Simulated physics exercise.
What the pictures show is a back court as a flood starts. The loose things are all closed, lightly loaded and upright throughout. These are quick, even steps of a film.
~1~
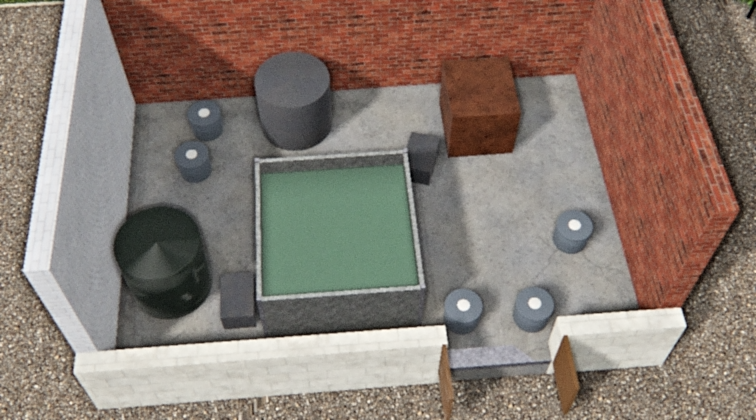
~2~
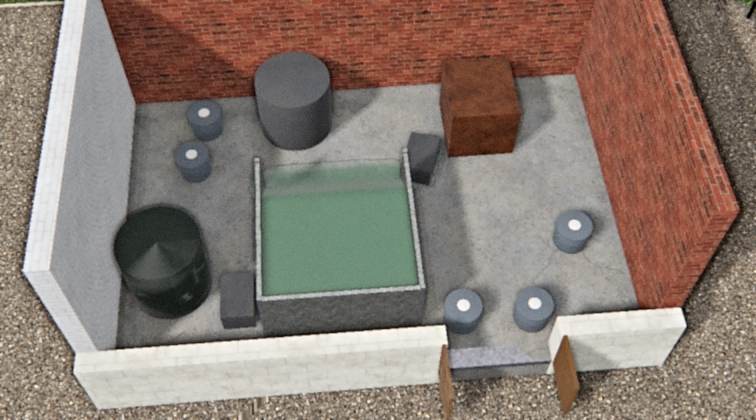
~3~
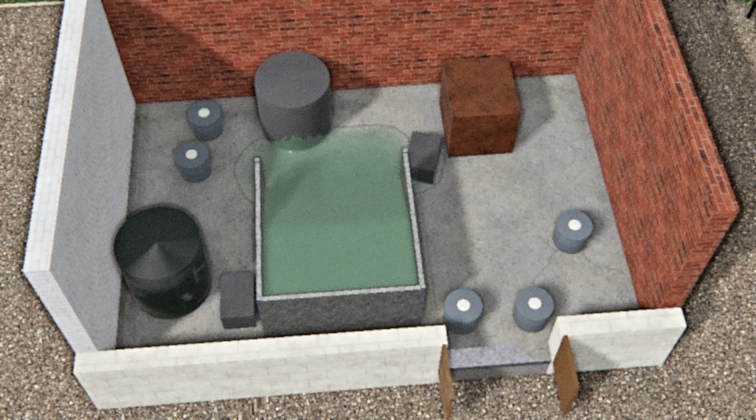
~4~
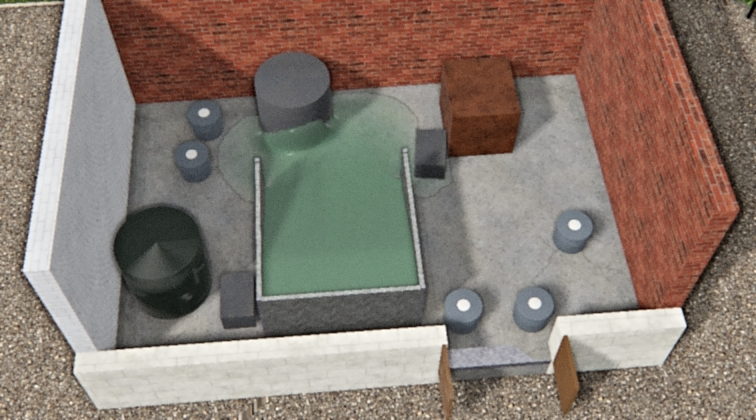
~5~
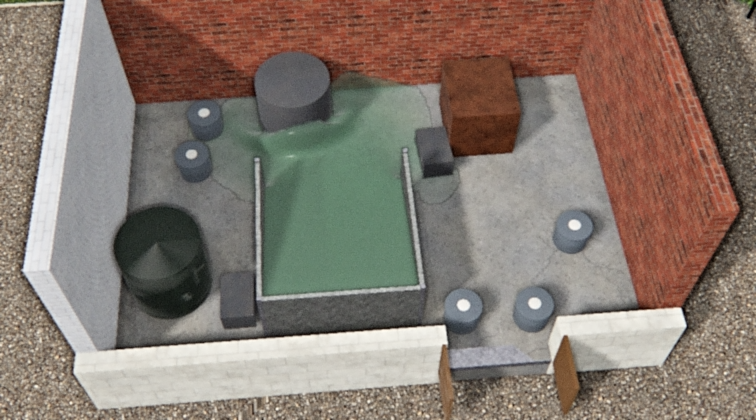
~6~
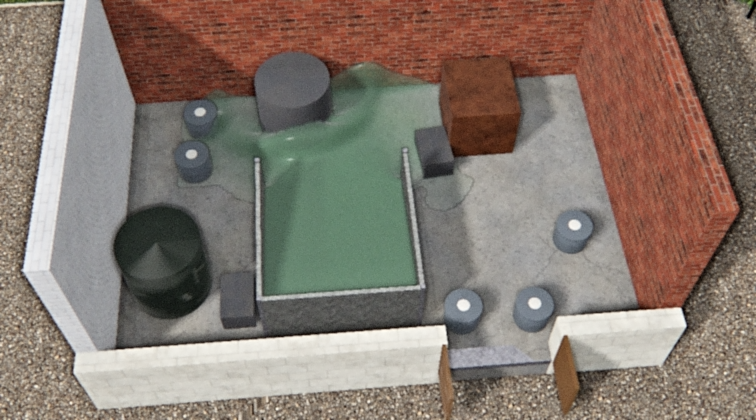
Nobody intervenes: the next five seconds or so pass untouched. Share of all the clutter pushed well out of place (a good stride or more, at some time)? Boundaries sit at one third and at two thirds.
The share is at least two thirds.
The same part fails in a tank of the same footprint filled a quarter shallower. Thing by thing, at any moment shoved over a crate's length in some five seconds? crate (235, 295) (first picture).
Answer: It came up short.
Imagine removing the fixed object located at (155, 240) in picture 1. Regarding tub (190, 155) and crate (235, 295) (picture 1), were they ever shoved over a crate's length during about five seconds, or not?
Well, going one by one: Gets driven off, then remains close.
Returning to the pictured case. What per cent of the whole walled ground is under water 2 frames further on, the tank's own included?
I'd say around 35 in a hundred.
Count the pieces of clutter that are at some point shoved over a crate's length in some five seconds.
It comes to 7.
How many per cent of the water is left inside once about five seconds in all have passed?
It works out at roughly 94 percent.
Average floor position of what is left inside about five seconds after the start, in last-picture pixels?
It lands somewhere near (197, 242).
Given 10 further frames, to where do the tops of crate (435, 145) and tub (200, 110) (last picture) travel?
Roughly (439, 174) for the first, roughly (159, 115) for the second.
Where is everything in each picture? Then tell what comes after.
The first picture shows a crate at (421, 151) rests on the ground; a tub at (204, 113), on the bottom; 0 of 7 have shifted.
The second picture shows a crate at (421, 151), on the bottom; a tub at (204, 113), on the bottom; 0 of 7 have shifted.
The third picture shows a crate at (423, 150) rests on the ground, close to its start; a tub at (204, 113), on the bottom; 0 of 7 have shifted.
The fourth picture shows a crate at (431, 147), on the bottom, close to its start; a tub at (204, 113) rests on the ground; 1 of 7 have shifted.
The fifth picture shows a crate at (435, 145), on the bottom, close to its start; a tub at (204, 113), on the bottom; 1 of 7 have shifted.
The sixth picture shows a crate at (435, 145) rests on the ground, close to its start; a tub at (200, 112), on the bottom, close to its start; 2 of 7 have shifted.
A moment on, 1 of 7 are well off their spots; 0 afloat.
Next, 2 of 7 are well off their spots; 1 afloat.
Later, 5 of 7 are well off their spots; 3 afloat.
In the end, 7 of 7 are well off their spots, and 7 have been at some point; 3 afloat.
